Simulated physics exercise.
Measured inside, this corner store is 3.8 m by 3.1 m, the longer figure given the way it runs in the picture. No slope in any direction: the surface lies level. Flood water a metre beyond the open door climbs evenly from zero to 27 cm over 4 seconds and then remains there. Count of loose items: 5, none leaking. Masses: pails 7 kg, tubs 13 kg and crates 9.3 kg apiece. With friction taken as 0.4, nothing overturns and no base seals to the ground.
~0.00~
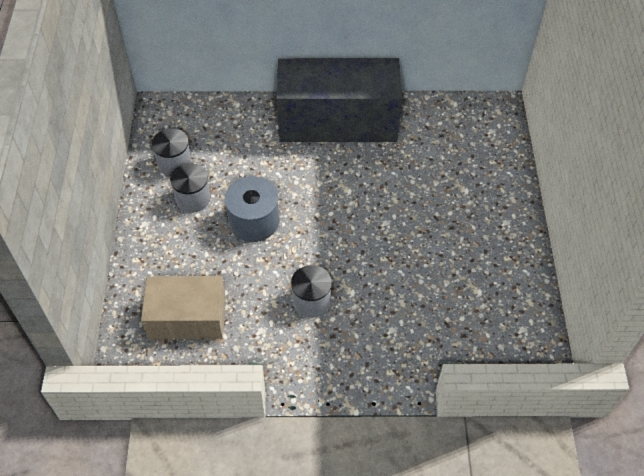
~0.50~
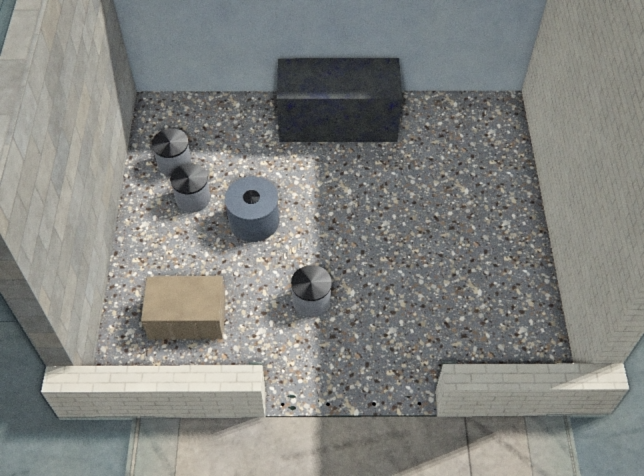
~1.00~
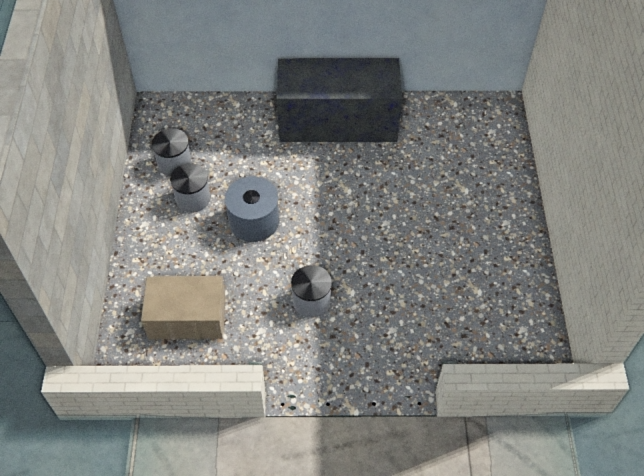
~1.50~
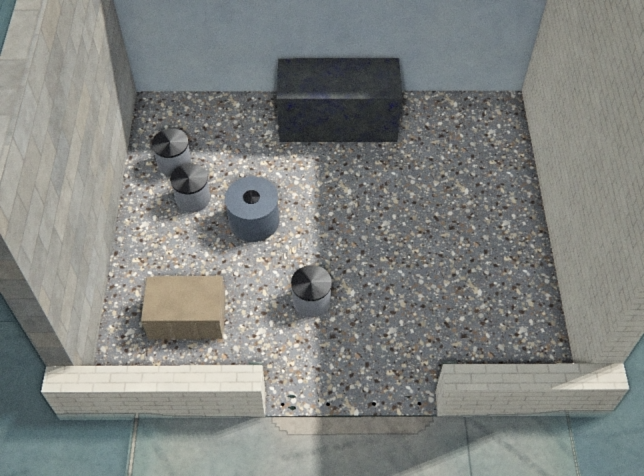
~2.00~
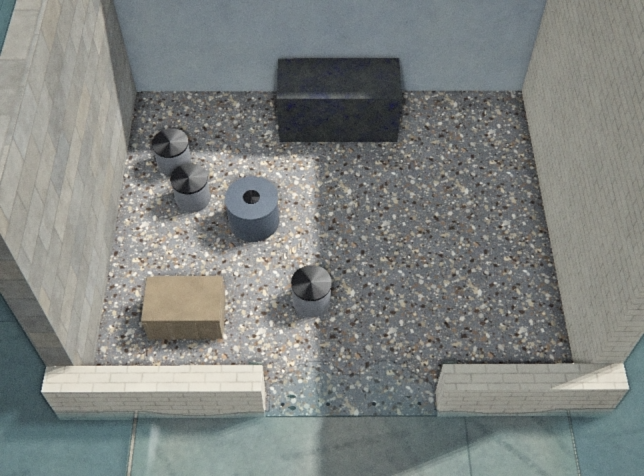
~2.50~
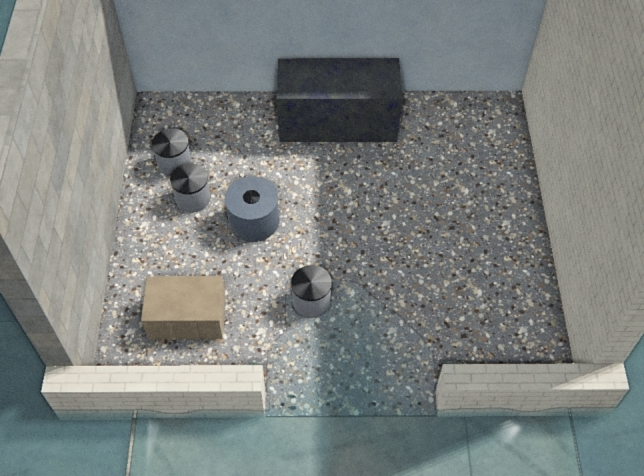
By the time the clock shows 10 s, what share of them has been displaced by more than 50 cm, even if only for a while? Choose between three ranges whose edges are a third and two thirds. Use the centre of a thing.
The range is the highest, two thirds or more.
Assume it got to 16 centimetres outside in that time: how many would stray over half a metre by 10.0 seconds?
Count: 1.
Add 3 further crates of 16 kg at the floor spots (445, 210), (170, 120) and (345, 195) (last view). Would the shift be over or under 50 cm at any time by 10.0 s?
Note, in order of listing: Crosses the threshold, stays below the threshold, crosses the threshold.
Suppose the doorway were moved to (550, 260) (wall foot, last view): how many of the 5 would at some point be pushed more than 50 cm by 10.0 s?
Then it comes to 5 of them.
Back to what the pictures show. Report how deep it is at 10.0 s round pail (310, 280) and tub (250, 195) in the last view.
Some 19 cm at the first, some 18 cm at the second.
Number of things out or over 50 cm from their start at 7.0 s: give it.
The number I get is 2.
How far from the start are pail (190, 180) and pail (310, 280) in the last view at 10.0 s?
They sit 120 cm and 200 cm away, in the order given.
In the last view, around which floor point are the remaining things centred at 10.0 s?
Near (206, 261).
After 3.5 s 0 of 5 are over 50 cm from their spots; 0 afloat.
After 4.5 s 1 of 5 are over 50 cm from their spots; 0 afloat.
After 7.0 s 2 of 5 are over 50 cm from their spots; 4 afloat.
After 10.0 s 5 of 5 are over 50 cm from their spots, and 5 have been at some point; 5 afloat.
